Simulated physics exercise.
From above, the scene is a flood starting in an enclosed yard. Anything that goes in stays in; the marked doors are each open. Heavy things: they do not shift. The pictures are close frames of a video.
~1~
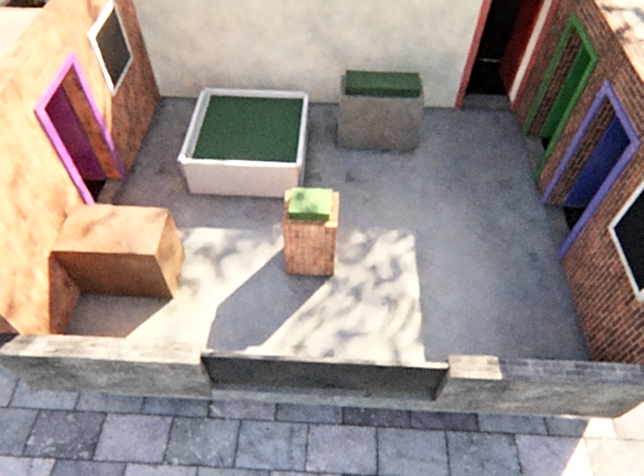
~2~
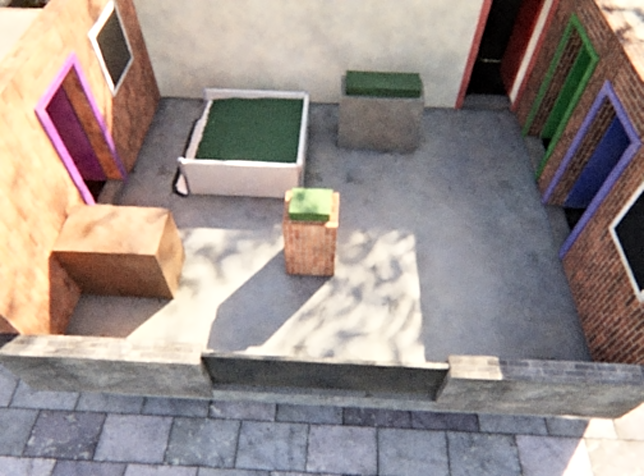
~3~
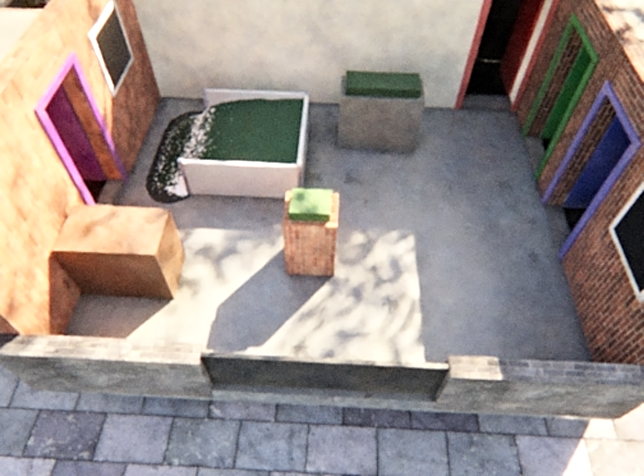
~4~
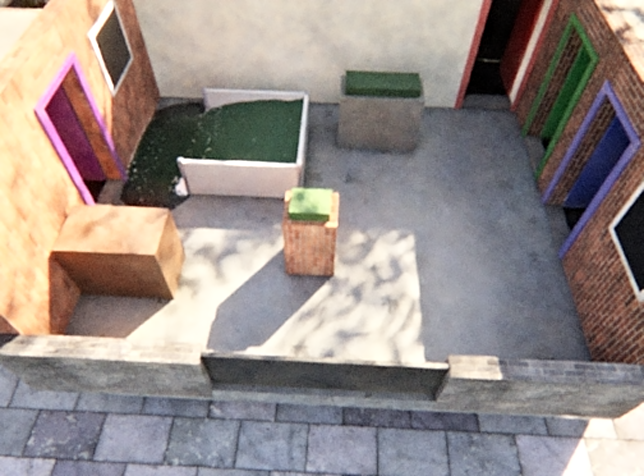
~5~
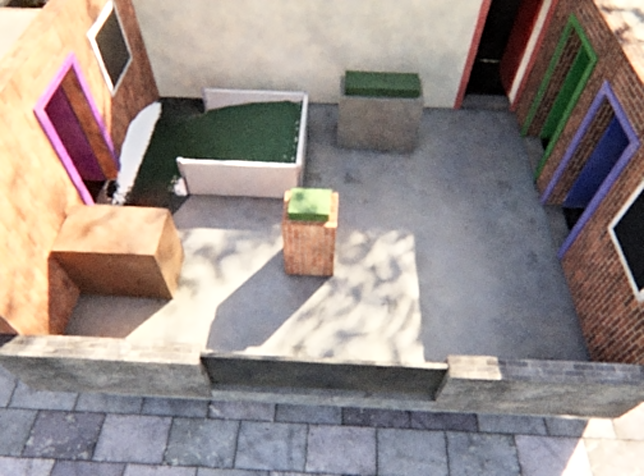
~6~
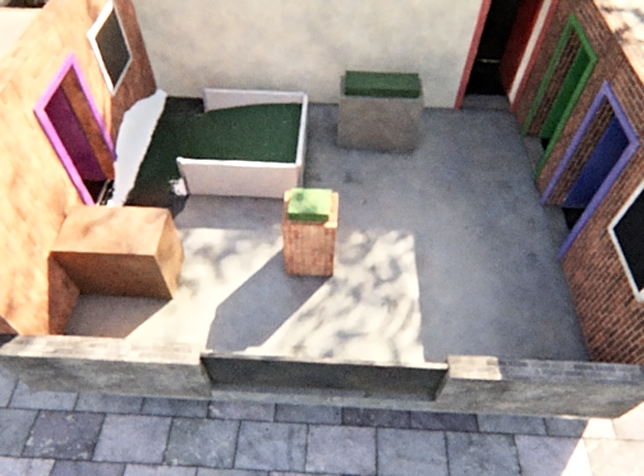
In an enclosed yard with brick side walls, a white-walled tank of dark green water opens on its left side, and the water pours out across the ground toward the purple-framed doorway, its level dropping as white foam rises there.
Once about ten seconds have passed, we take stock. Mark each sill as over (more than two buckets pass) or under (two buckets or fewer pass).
The red door is under, the blue door is under, the purple door is over, the green door is under.
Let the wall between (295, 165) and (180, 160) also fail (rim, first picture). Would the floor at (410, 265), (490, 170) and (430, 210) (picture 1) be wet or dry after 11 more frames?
Point by point: Swamped, untouched and swamped.
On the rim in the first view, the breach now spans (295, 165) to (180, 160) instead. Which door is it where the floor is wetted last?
That would be the door marked red.
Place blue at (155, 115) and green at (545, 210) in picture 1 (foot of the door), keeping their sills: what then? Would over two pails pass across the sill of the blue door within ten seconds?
Blue door: Goes past it.
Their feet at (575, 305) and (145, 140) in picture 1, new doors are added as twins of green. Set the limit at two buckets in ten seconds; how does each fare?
Comes up short; tops it.
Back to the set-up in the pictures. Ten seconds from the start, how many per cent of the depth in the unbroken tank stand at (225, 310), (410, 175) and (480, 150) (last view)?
In order: 4, 6, 6 %.
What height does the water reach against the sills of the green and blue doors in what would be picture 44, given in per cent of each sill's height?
I'd put the first at close to 100 per cent and the second at close to 140 per cent.
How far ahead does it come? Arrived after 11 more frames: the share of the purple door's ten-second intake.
Share at that point: Roughly 60 %.
A moment on, water covers 15 % of the floor; the red door not reached, the blue door not reached, the purple door under two buckets in, the green door not reached.
Next, water covers 25 % of the floor; the red door not reached, the blue door not reached, the purple door over two buckets in, the green door not reached.
Then, water covers 50 % of the floor; the red door wet at the sill, nothing in, the blue door not reached, the purple door over two buckets in, the green door not reached.
Later, water covers 85 % of the floor; the red door under two buckets in, the blue door under two buckets in, the purple door over two buckets in, the green door under two buckets in.
In the end, water covers 95 % of the floor; the red door under two buckets in, the blue door under two buckets in, the purple door over two buckets in, the green door under two buckets in.
